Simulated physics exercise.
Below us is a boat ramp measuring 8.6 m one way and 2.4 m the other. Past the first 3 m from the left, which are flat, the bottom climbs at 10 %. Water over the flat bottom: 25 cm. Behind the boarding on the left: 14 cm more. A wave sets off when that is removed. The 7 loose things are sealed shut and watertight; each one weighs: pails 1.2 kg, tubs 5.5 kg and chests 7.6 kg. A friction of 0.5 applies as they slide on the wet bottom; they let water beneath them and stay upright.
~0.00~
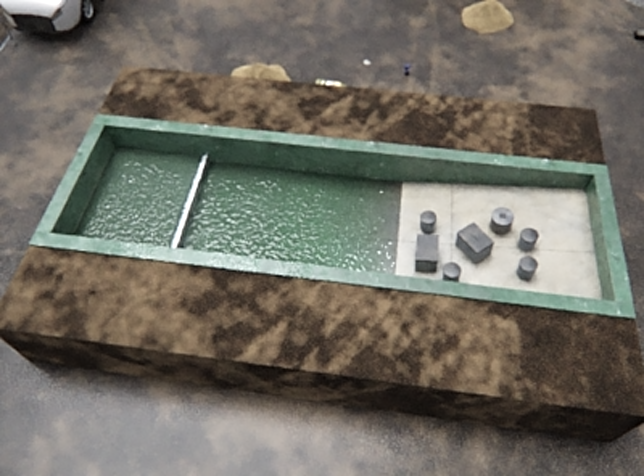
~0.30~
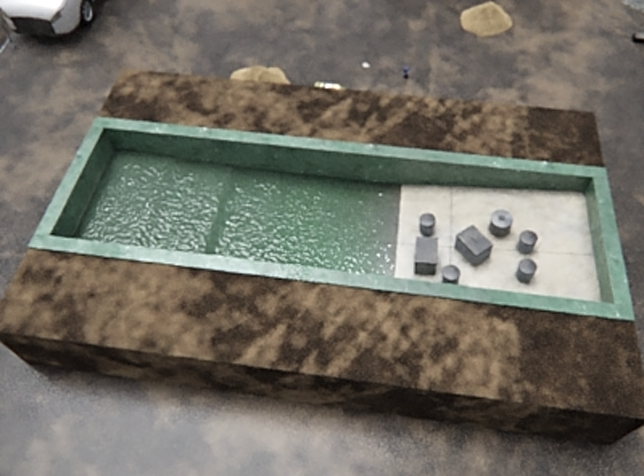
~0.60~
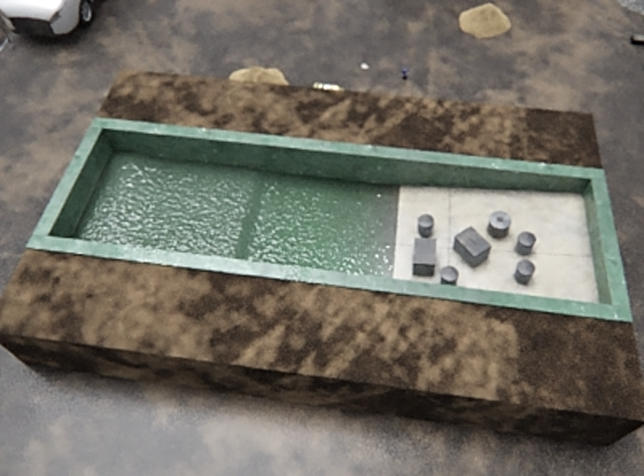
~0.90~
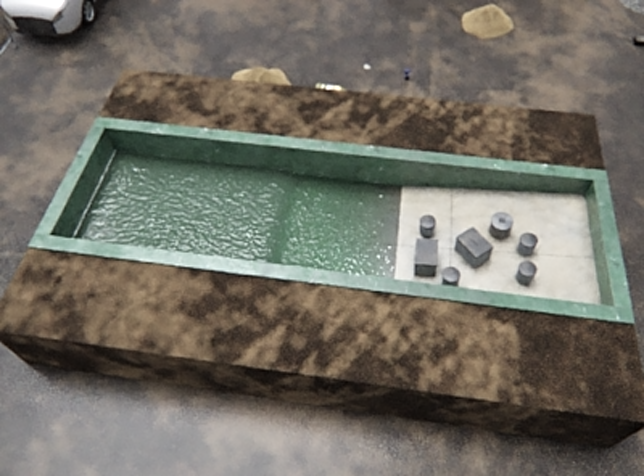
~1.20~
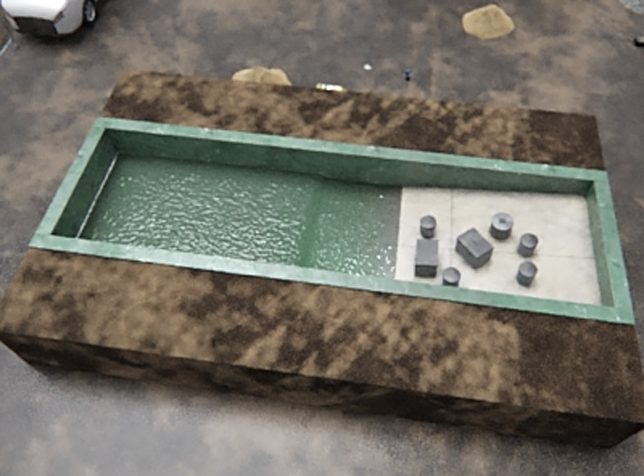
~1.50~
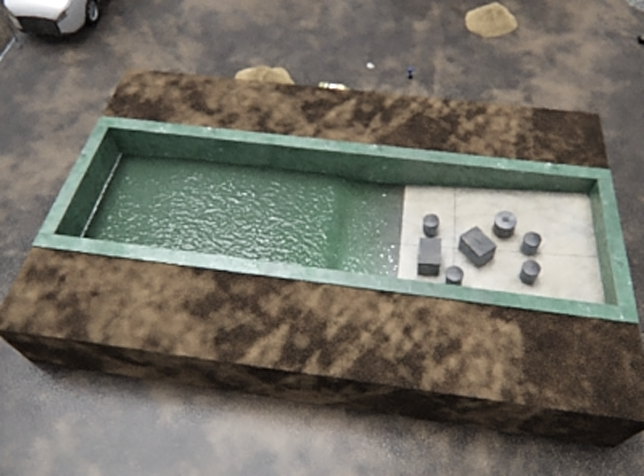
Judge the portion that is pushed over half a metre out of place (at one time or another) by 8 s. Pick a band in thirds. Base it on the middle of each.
Band: One to two thirds.
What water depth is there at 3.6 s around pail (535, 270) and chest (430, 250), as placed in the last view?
I'd estimate 0 cm for the first and 5 cm for the second.
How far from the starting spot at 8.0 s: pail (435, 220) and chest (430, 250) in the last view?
One is off by 120 cm, the other by 140 cm, in the order asked.
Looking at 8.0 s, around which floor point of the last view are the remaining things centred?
I'd put it close to (442, 251) in the last view.
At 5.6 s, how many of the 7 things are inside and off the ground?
The number is 2.
After 2.1 s 0 of 7 are over 50 cm from their spots; 0 afloat.
After 3.6 s 1 of 7 are over 50 cm from their spots; 2 afloat.
After 5.6 s 1 of 7 are over 50 cm from their spots; 2 afloat.
After 8.0 s 3 of 7 are over 50 cm from their spots, and 3 have been at some point; 3 afloat.
